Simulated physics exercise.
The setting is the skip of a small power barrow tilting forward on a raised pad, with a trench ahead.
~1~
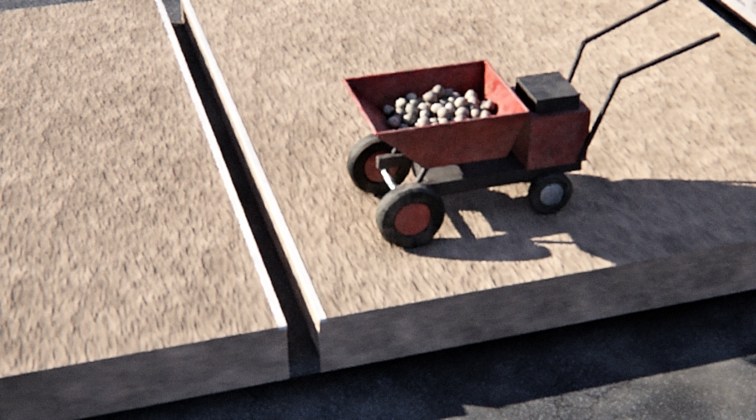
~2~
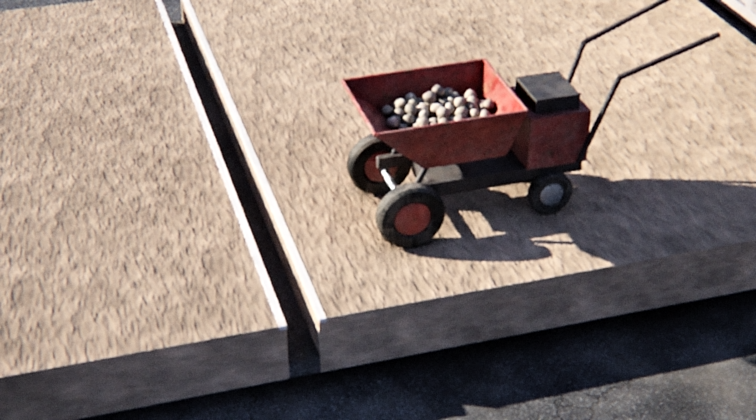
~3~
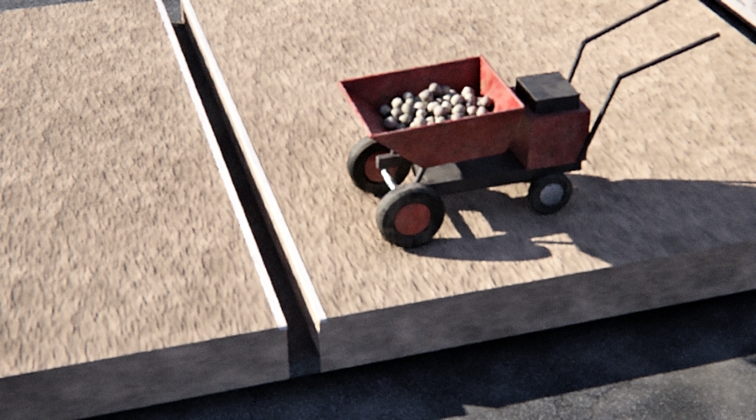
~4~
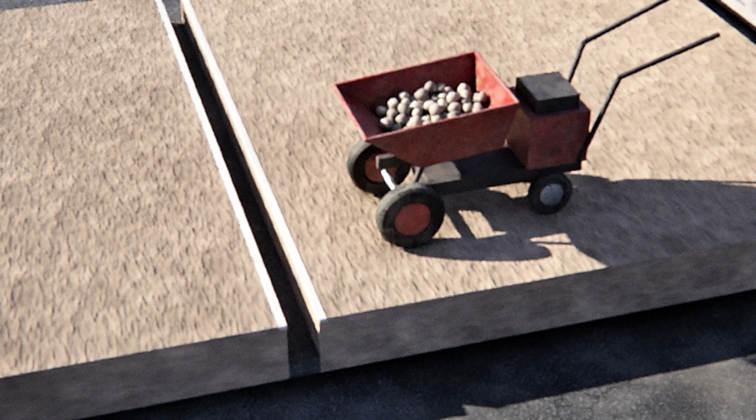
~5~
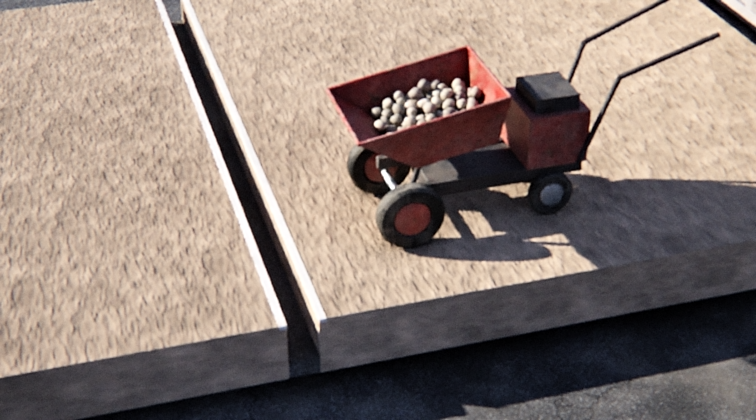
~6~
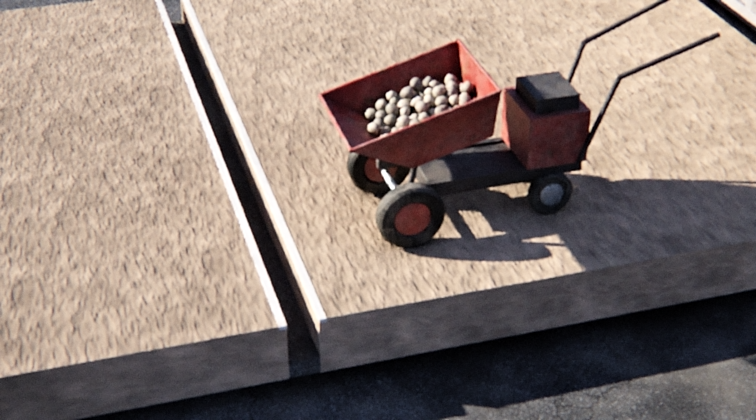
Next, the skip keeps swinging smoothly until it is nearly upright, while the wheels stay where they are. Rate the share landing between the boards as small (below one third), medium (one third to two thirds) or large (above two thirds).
Large.
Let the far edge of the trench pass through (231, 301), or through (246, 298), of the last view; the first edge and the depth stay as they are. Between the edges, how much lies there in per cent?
100 %, give or take, and then 100 %.
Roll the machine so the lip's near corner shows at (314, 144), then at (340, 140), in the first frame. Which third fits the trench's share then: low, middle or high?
First spot: Under a third; second spot: Under a third.
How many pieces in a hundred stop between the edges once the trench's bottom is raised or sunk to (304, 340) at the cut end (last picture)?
Near 50 %.
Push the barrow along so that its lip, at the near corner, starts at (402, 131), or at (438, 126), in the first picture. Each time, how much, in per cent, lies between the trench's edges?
60 %, then 40 %.
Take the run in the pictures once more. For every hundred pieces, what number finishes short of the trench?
Close to 5 in a hundred.
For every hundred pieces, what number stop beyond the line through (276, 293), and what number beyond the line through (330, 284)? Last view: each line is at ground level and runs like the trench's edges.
Estimate, first then second: 20 %, 100 %.
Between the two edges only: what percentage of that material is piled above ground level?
Around 5 per cent.
Soon, skip tipped steeply; all in the skip.
A while on, skip tipped right over; about half in the skip; a stray few short of the trench; about a third in or heaped over the trench; a small part beyond it.
Towards the end, skip tipped right over; a stray few in the skip; a stray few short of the trench; most in or heaped over the trench; about a quarter beyond it.
Finally, skip tipped right over; a stray few short of the trench; most in or heaped over the trench; about a quarter beyond it.
